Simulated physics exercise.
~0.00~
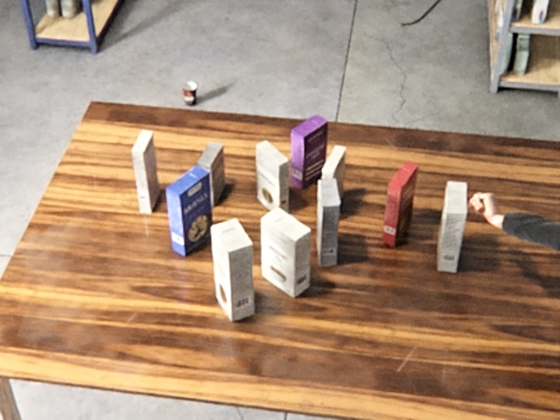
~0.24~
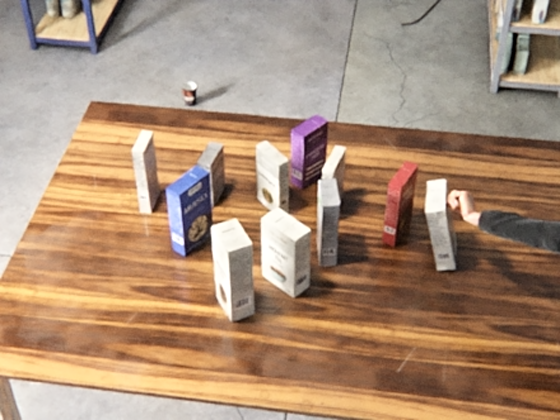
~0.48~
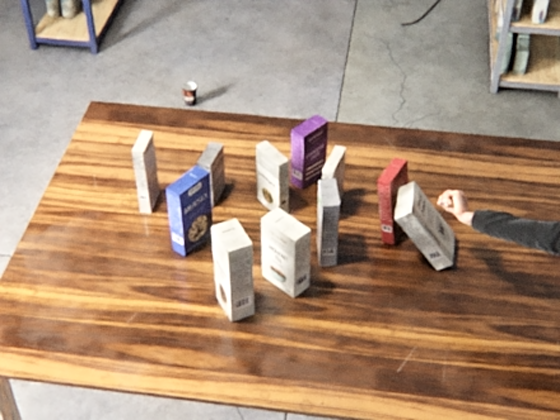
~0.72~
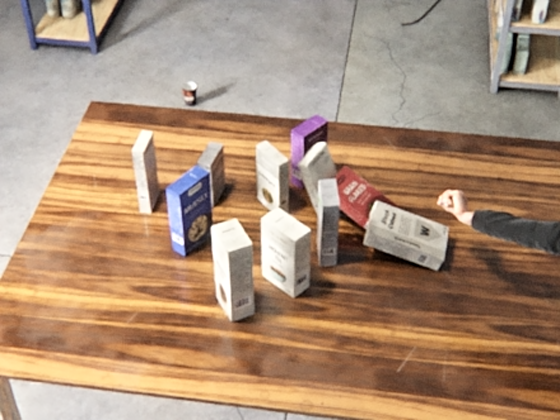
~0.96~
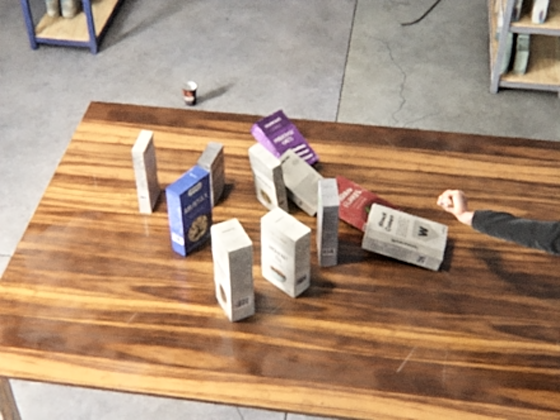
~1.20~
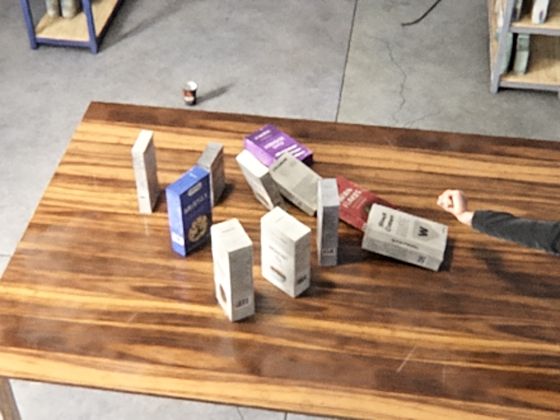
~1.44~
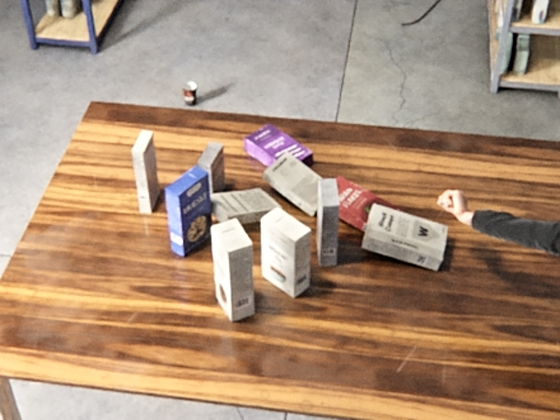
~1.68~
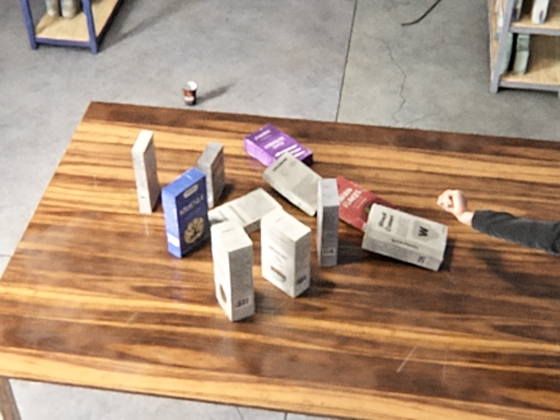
Cereal boxes toppling leftward across a wooden table after a hand pushes one, leaving purple and red down, blue still standing.
